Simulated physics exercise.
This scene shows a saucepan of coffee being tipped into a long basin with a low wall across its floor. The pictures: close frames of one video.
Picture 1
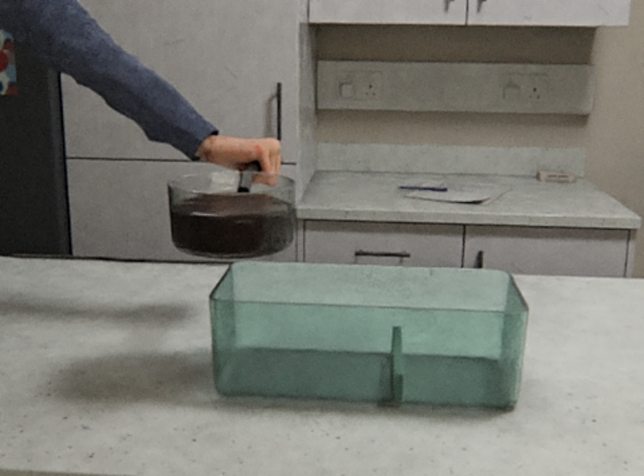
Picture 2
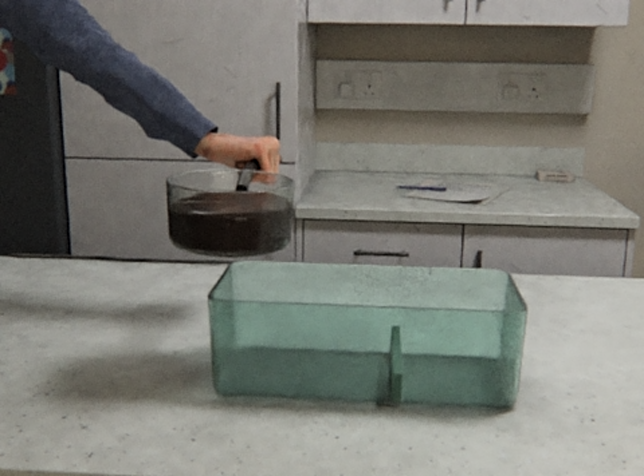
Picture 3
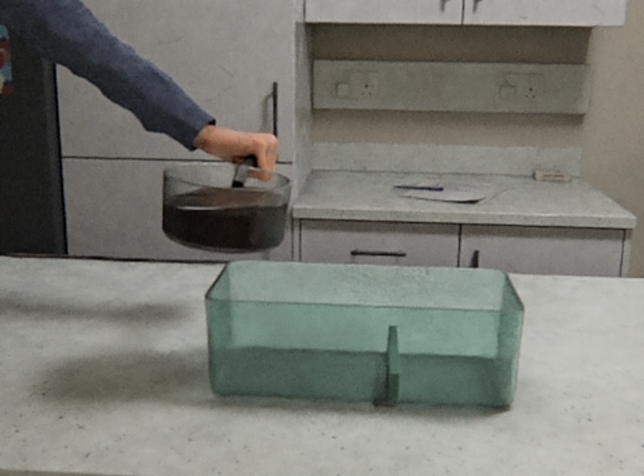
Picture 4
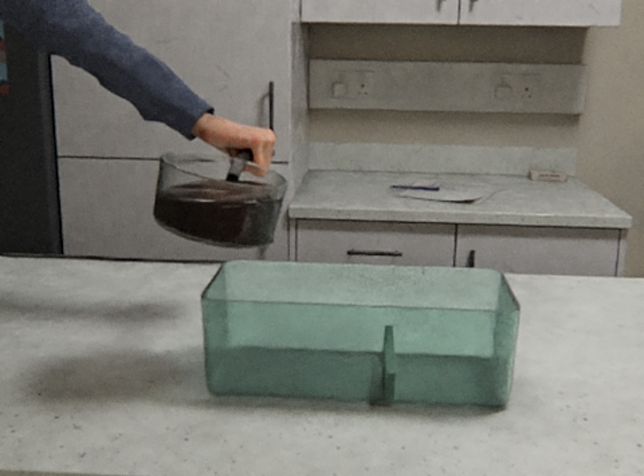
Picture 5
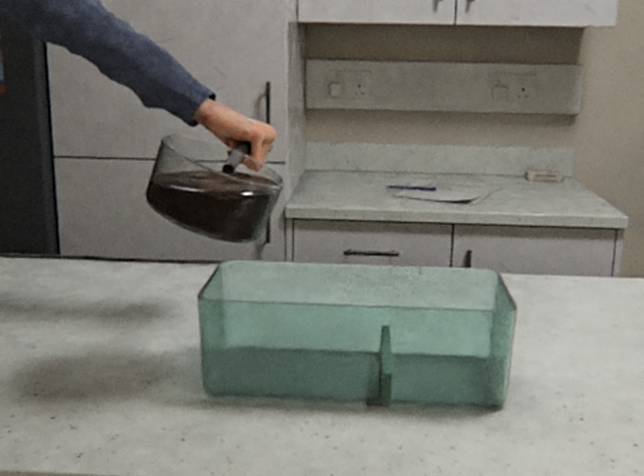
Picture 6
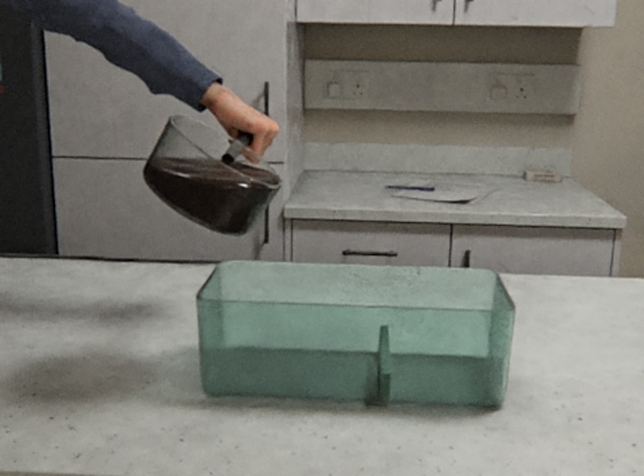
A hand tilts a saucepan of coffee to the right above a long green basin.
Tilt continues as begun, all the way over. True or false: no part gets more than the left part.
True.
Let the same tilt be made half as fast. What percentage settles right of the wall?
Roughly 10 in a hundred.
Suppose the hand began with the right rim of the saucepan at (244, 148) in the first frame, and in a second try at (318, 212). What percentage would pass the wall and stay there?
In turn 10 % and 55 %.
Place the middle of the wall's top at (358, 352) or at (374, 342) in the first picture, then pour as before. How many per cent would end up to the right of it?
In turn some 75 and 65 in a hundred.
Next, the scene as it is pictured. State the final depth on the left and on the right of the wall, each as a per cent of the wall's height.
Once it is still, the left part shows 40 per cent and the right part 30.
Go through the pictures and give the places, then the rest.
In the first picture, it leans 0°; its right rim is at (294, 186); the coffee meets the walls at (176, 202) and (292, 206); the long basin's rim runs from (221, 281) to (519, 292); the wall's top is at (398, 349).
In the second picture, it leans 1°; its right rim is at (293, 185); the coffee meets the walls at (174, 201) and (291, 203).
In the third picture, it leans 6°; its right rim is at (290, 185); the coffee meets the walls at (169, 198) and (287, 198).
In the fourth picture, it leans 12°; its right rim is at (286, 185); the coffee meets the walls at (163, 189) and (282, 192).
In the fifth picture, it leans 21°; its right rim is at (282, 185); the coffee meets the walls at (156, 175) and (280, 186).
In the sixth picture, it leans 31°; its right rim is at (280, 185); the coffee meets the walls at (152, 160) and (280, 178).
A moment on, the tilt is 84° and 48 per cent is still to pour, 5 is left of the wall and 0 right of it.
Next, the tilt is 95° and 11 per cent is still to pour, 35 is left of the wall and 37 right of it.
Then the tilt is 95° and 3 per cent is still to pour, 53 is left of the wall and 33 right of it.
Later the tilt is 95° and 1 per cent is still to pour, 63 is left of the wall and 33 right of it.
At rest 64 per cent lies left of the wall, 33 right of it and 3 outside.
